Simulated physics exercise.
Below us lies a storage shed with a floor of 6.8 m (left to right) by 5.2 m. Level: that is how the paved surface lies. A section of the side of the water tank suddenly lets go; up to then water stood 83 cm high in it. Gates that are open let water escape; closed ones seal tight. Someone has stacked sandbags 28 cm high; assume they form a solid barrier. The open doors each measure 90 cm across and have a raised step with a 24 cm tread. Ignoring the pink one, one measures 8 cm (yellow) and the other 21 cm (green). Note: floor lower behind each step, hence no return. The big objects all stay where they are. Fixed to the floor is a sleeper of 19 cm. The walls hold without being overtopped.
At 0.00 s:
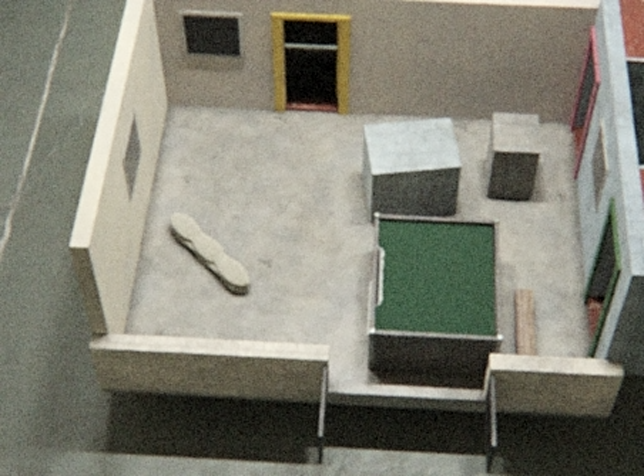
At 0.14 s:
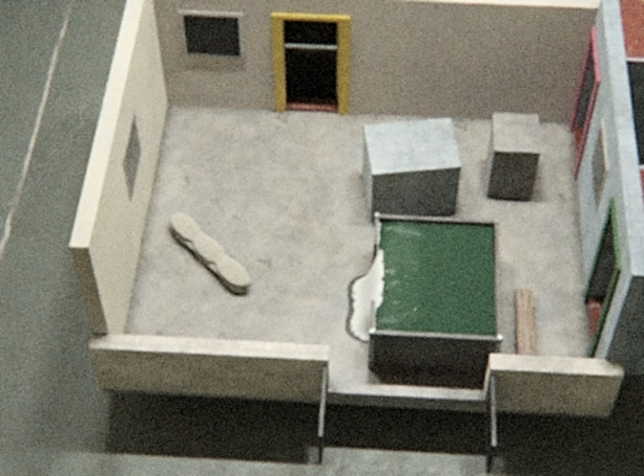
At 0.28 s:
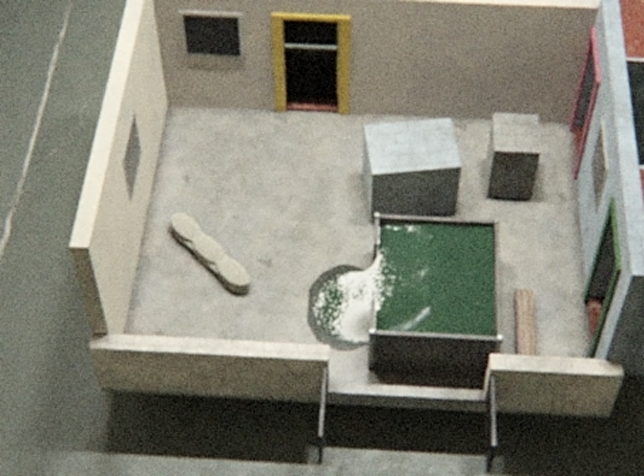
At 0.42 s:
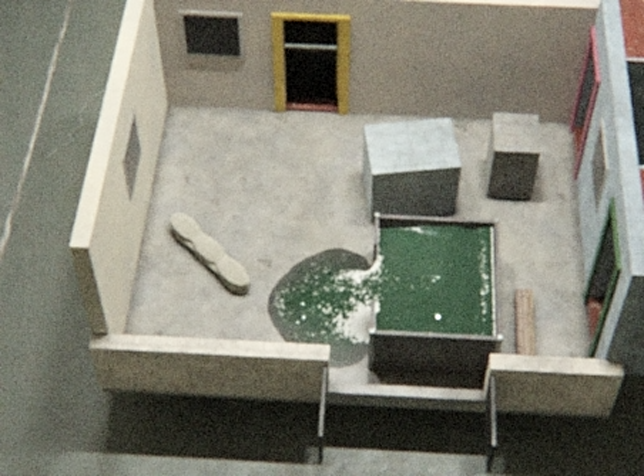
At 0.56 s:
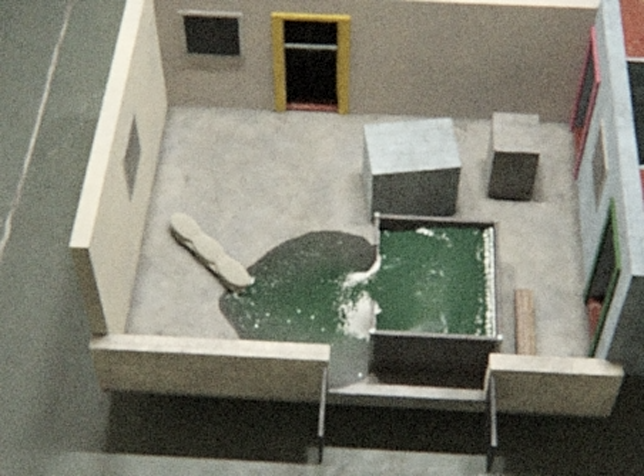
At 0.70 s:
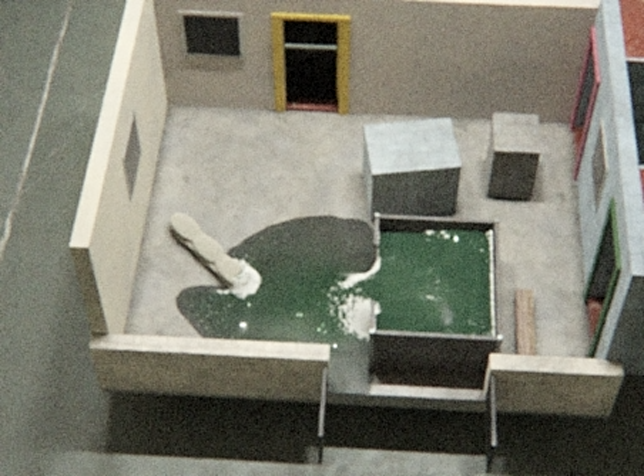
A roofless storage shed with a pale grey floor and beige walls is seen from high above at a fixed angle. A dark-sided tank of green water stands right of centre near the front wall, with pale boxes behind it, a lumpy beige barrier at left and a yellow-edged door at the back. Foaming white water bursts from the tank's left side, then spreads leftward across the floor as a widening green and dark patch, reaching the barrier's lower end.
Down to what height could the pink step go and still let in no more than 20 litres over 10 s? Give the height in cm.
I would say down to about 17 cm.
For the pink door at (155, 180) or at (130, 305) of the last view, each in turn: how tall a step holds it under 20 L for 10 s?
In turn: About 15 cm, about 29 cm.
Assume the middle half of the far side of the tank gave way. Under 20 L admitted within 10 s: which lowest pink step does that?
In that case about 11.5 cm.
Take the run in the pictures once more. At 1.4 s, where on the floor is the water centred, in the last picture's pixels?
It lies near (360, 306) in the last picture.
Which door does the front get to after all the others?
The answer is the green one.
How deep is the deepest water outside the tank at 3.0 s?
I'd put it near 36 cm.
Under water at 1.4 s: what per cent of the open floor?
Close to 35 per cent of it is wet.
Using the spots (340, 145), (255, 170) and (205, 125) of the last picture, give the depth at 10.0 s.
I'd read roughly 6, 9 and 11 cm there.
After 1.4 s water covers 35 % of the floor, deepest (56 cm) near (121, 355); it has not reached the pink door.
After 3.0 s water covers 45 % of the floor, deepest (36 cm) near (186, 128); it has not reached the pink door.
After 10.0 s water covers 95 % of the floor, deepest (15 cm) near (567, 154); 15 cm at the pink door, 61 litres in over its 13 cm step.
At the pink door as built, the water arrived by 5.1 s and peaked near 19 cm at 6.0 s.
Run again over the same 10 s with other heights there, 42 litres in over 14.5 cm, 8 litres over 19.5 cm. The limit of 20 litres is kept from about 17 cm up.
